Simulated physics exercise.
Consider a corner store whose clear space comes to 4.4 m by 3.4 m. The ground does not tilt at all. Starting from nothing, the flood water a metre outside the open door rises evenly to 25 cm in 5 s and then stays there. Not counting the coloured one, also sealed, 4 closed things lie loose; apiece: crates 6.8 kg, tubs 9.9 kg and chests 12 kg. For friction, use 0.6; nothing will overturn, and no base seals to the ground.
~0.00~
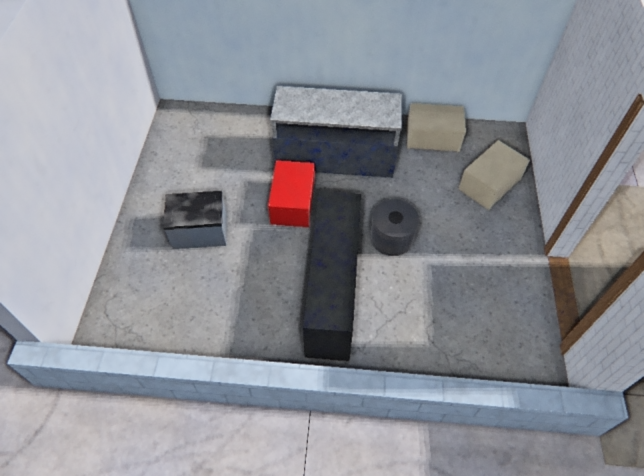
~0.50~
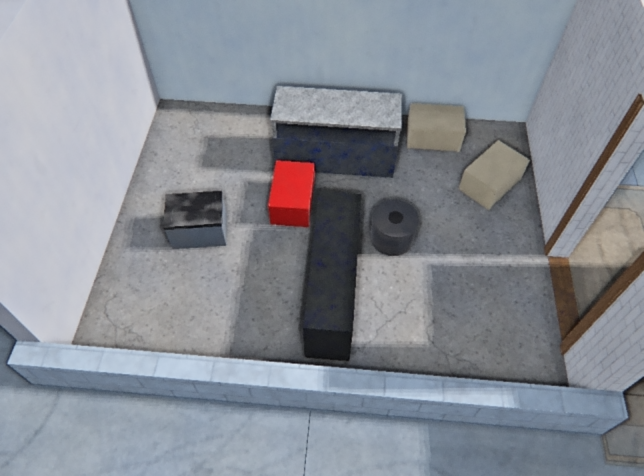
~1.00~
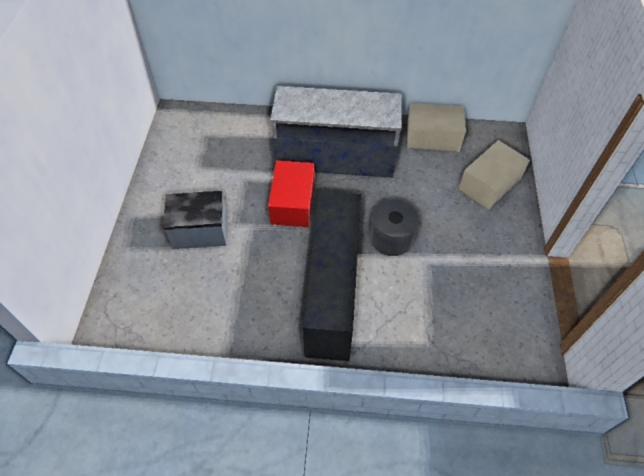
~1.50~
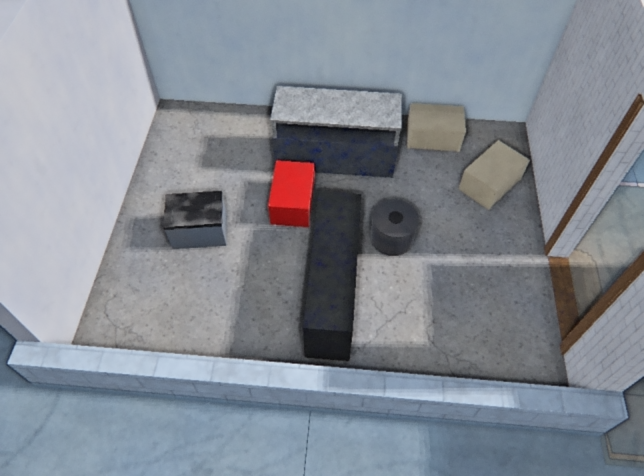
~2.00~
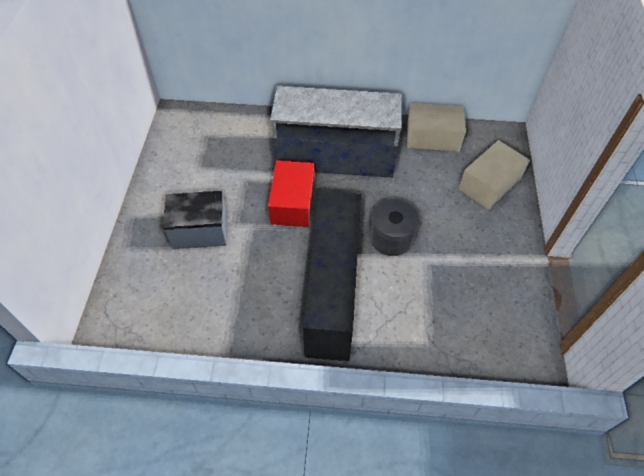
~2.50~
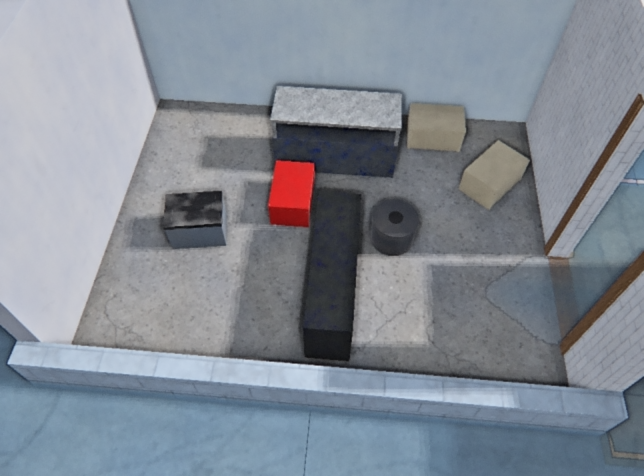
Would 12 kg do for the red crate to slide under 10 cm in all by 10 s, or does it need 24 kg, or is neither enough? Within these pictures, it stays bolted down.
Most likely it will manage with neither mass.
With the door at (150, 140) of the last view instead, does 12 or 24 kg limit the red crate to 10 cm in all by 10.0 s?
Then no mass works.
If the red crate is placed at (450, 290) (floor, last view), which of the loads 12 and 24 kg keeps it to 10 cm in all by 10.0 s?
Result: Both fail.
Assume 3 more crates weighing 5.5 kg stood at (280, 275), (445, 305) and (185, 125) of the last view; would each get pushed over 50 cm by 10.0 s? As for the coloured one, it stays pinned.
Result, in order - falls shy; exceeds it; falls shy.
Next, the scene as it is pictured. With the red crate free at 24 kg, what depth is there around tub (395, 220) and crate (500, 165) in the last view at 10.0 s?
First about 10 cm, second about 5 cm.
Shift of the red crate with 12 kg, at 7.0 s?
About 40 cm off its spot.
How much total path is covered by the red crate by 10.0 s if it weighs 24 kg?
It covers some 40 cm altogether.
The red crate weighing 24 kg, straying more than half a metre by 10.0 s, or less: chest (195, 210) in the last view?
I'd say it falls below.
After 3.5 s the red crate would be 0 cm from its start with 12 kg and 0 cm from its start with 24 kg; 0 cm of water round it then.
After 4.5 s the red crate would be 0 cm from its start with 12 kg and 0 cm from its start with 24 kg; 0 cm of water round it then.
After 7.0 s the red crate would be 40 cm from its start with 12 kg and 4 cm from its start with 24 kg; 5 cm of water round it then.
After 10.0 s the red crate would be 60 cm from its start with 12 kg and 36 cm from its start with 24 kg; 6 cm of water round it then.
